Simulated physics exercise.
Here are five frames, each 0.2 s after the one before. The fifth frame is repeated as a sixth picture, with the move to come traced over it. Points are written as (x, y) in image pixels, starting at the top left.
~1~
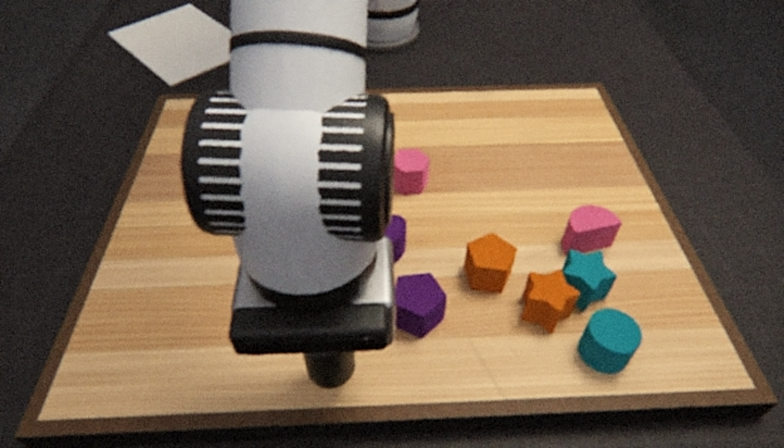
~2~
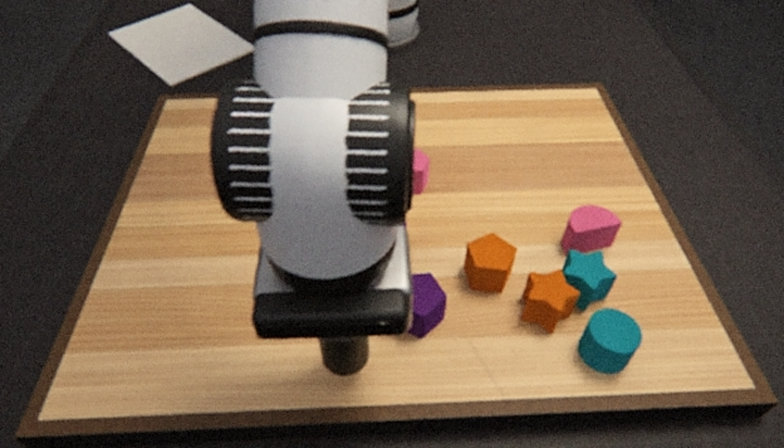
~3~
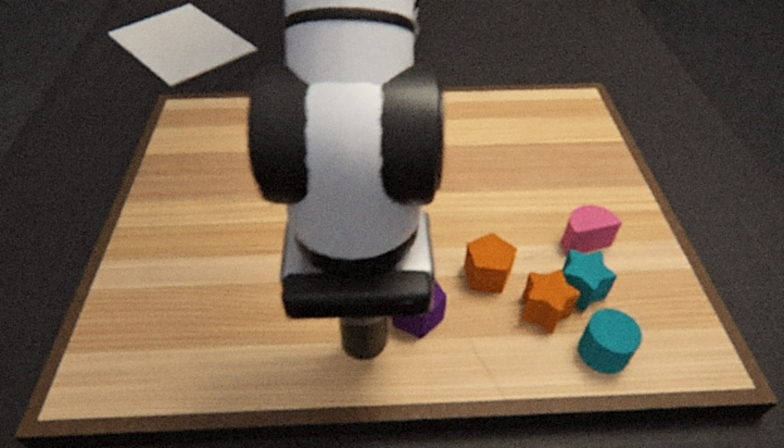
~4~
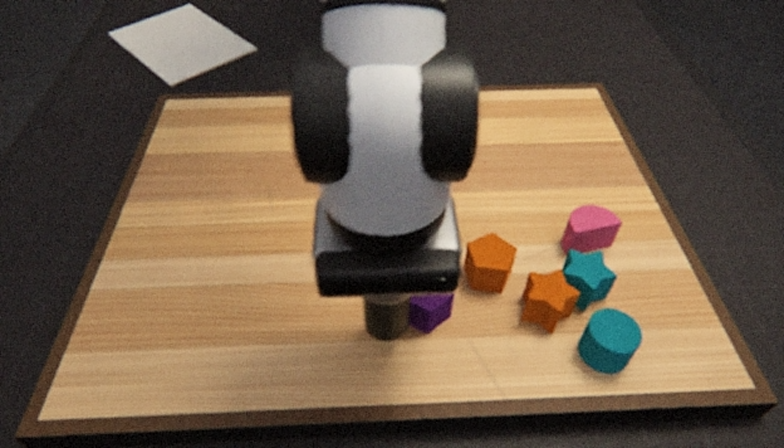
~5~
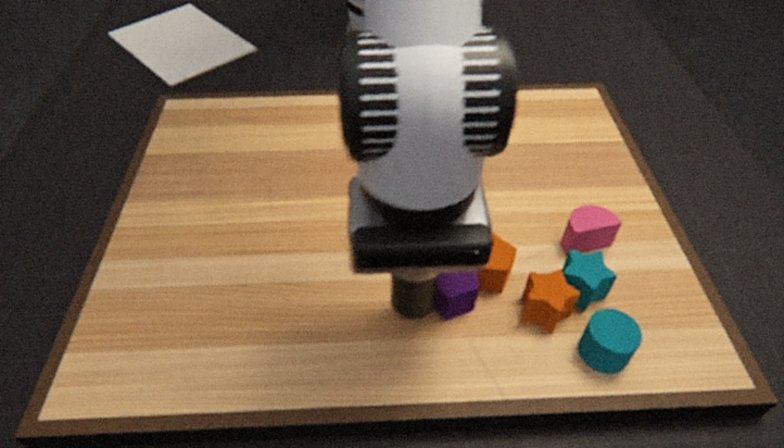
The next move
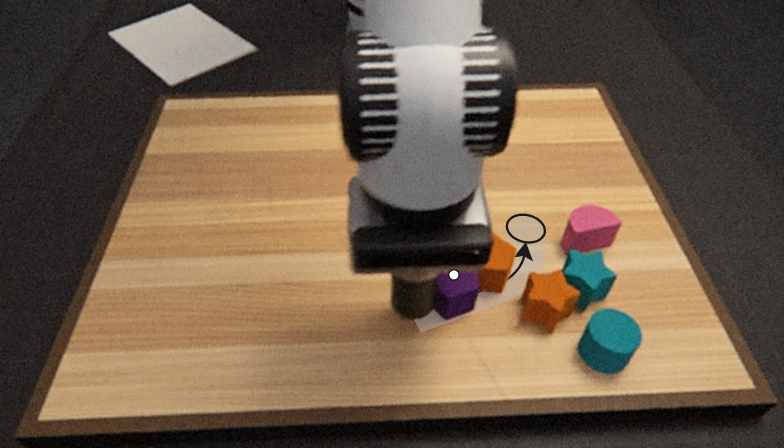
A robot arm moves right and away across a wooden board, pushing a purple block rightward.
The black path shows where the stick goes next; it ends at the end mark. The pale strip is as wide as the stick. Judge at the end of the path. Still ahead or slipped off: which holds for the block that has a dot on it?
It will get left beside or behind the stick.
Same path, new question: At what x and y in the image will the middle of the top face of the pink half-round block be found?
I'd expect the centre of its top face to be at (641, 196).
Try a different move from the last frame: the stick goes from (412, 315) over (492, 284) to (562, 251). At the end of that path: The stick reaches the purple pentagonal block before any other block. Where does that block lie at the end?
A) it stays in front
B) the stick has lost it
My pick is A.
Path on the board, from (412, 315) through (469, 295) and (517, 270) to (526, 228); the dot is on the purple pentagonal block.
The first path, step by step. One third of the way, stick at (472, 281); purple pentagonal block at (515, 262), turned 20° clockwise; orange pentagonal block at (536, 235), turned 45° anticlockwise; orange star at (556, 288), turned 15° clockwise; turquoise star at (596, 267).
Two thirds of the way, stick at (522, 255); purple pentagonal block at (564, 238), turned 25° clockwise; orange pentagonal block at (577, 211), turned 40° anticlockwise; orange star at (570, 286), turned 65° clockwise; turquoise star at (608, 272), turned 45° anticlockwise; pink half-round block at (618, 205).
At the end, stick at (530, 214); purple pentagonal block at (574, 213), turned 45° clockwise; orange pentagonal block at (599, 194), turned 20° anticlockwise; orange star at (570, 286), turned 65° clockwise; turquoise star at (608, 272), turned 45° anticlockwise; pink half-round block at (641, 196).
